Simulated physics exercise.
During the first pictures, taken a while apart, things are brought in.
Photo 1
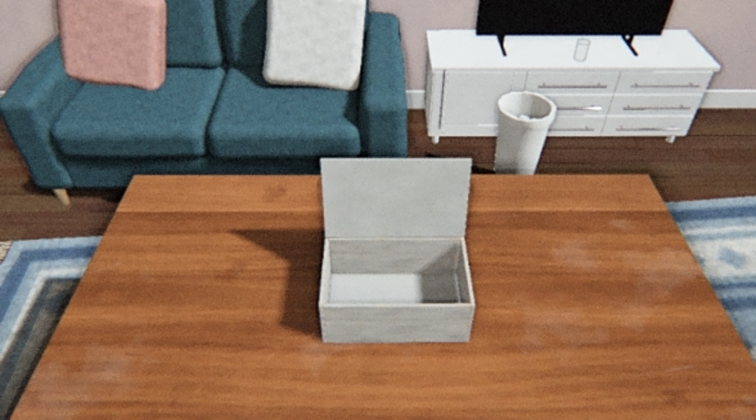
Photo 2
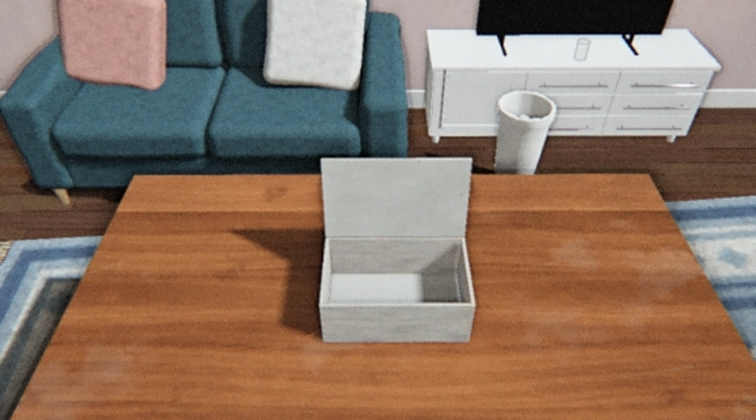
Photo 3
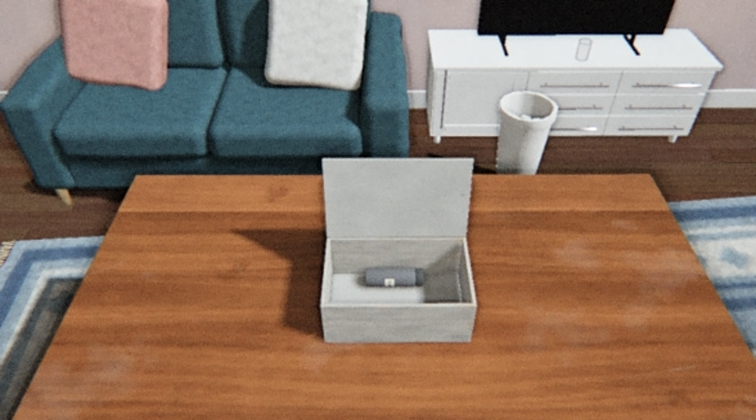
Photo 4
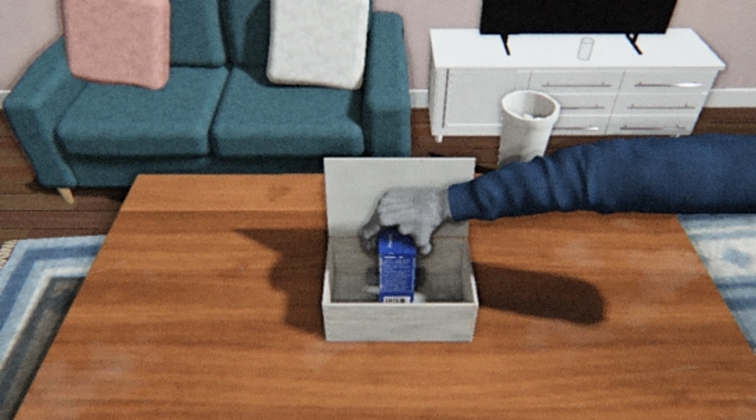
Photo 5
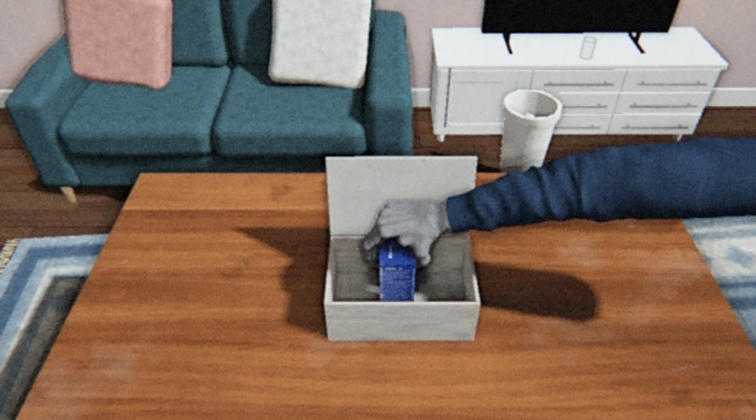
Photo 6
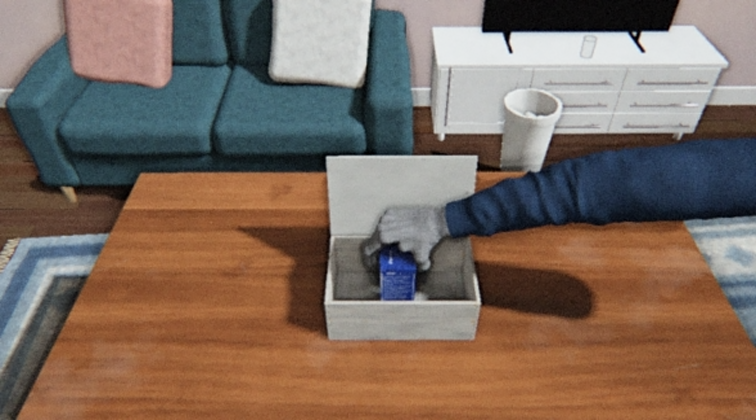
The video shows an open, empty box on a wooden table in a living room; a grey cylindrical object appears inside, then a gloved hand reaching from the right lowers a blue carton slightly into the box.
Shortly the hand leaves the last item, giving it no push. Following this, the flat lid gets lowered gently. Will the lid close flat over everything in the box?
No, yep, the box doesn't get its lid on.
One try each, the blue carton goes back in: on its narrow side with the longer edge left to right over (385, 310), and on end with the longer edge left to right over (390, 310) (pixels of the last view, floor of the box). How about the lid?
In the first case it comes fully down; in the second case it gets propped open.
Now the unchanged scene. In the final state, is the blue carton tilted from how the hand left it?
Simply put, it remains unturned.
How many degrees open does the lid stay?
Around 35 degrees.
Then, 1.20 s past the last view, lid starting down.
Then, 1.70 s past the last view, lid 53° above the rim.
Then, 2.90 s past the last view, lid 37° above the rim.
Finally, lid 37° above the rim; both still in place. Final places as the last picture's camera would see them, blue carton near (397, 287).
